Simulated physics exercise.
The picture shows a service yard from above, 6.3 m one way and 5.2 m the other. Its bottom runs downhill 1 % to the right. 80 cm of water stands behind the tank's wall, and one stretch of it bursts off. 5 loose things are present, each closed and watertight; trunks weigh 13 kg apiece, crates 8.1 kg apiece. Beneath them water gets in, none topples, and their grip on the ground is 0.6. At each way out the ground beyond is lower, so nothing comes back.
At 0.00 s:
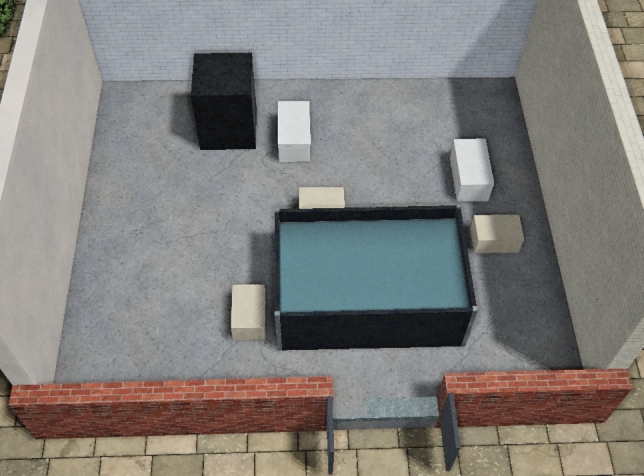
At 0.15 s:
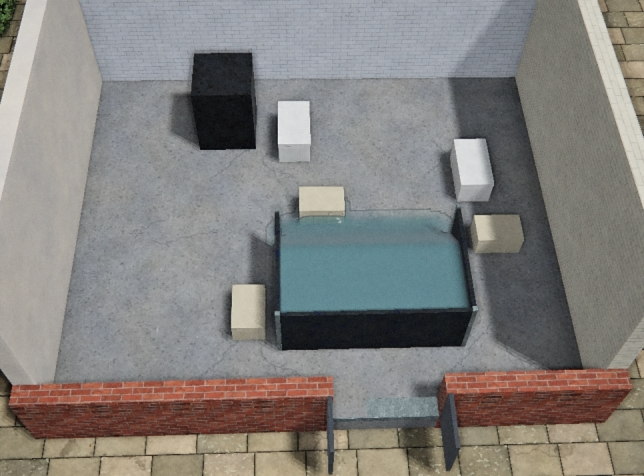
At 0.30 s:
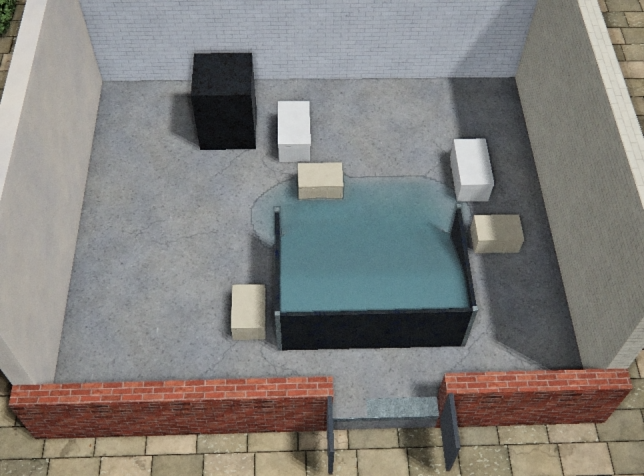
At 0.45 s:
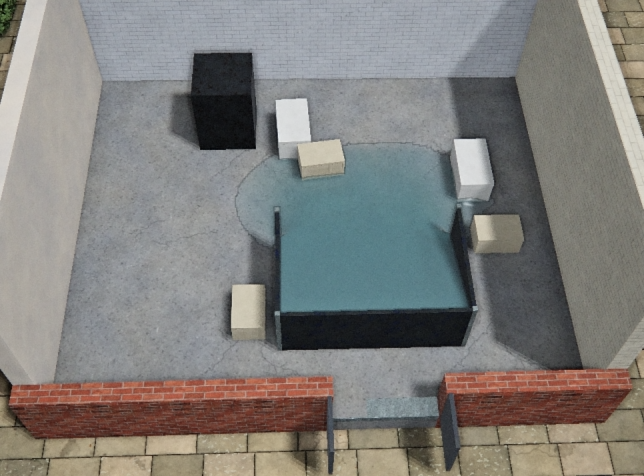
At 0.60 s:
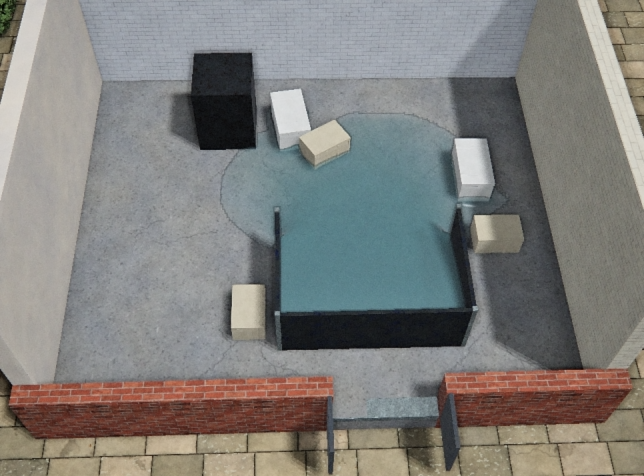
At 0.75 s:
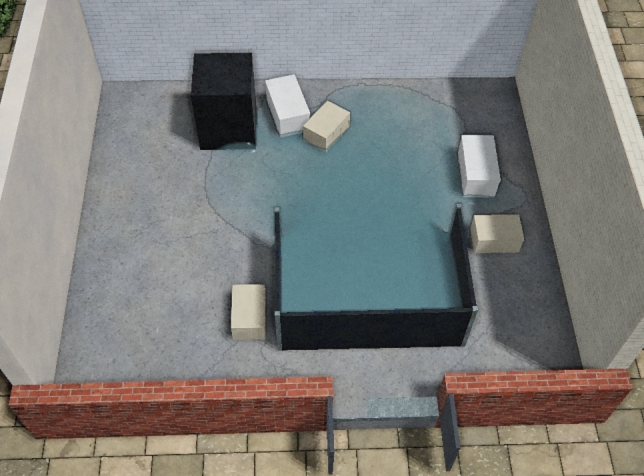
Teal water spreads from a dark-walled tank across the grey floor of a walled yard, seen from above by a still camera. A black block stands at upper left, with white and beige boxes around the tank and a gapped low red brick wall in front. The tank's back side gives way, the water fans backward, and it pushes the beige box behind the tank away, turning it, then shifts both white boxes slightly.
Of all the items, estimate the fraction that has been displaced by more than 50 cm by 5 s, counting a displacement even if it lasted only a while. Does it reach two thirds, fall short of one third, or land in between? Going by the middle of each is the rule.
The way it's going, it will be the top band.
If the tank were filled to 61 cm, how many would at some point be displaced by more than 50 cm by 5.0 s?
The answer would then be 4.
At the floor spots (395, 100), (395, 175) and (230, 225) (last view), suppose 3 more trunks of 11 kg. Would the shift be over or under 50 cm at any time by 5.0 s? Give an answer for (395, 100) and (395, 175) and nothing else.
Taking them in turn, the first is above the mark and the second above the mark.
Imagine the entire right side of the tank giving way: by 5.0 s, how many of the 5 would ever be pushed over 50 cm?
Then it comes to 3.
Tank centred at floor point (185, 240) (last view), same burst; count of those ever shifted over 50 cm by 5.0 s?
3.
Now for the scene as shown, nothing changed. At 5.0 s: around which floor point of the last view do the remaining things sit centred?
Mean floor pixel: About (325, 244).
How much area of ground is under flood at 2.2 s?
21 m2.
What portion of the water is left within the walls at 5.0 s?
Around 100 per cent of the water is still in there.
After 1.1 s 3 of 5 are over 50 cm from their spots; 1 afloat.
After 2.2 s 3 of 5 are over 50 cm from their spots; 2 afloat.
After 3.5 s 4 of 5 are over 50 cm from their spots; 3 afloat.
After 5.0 s 4 of 5 are over 50 cm from their spots, and 4 have been at some point; 3 afloat.
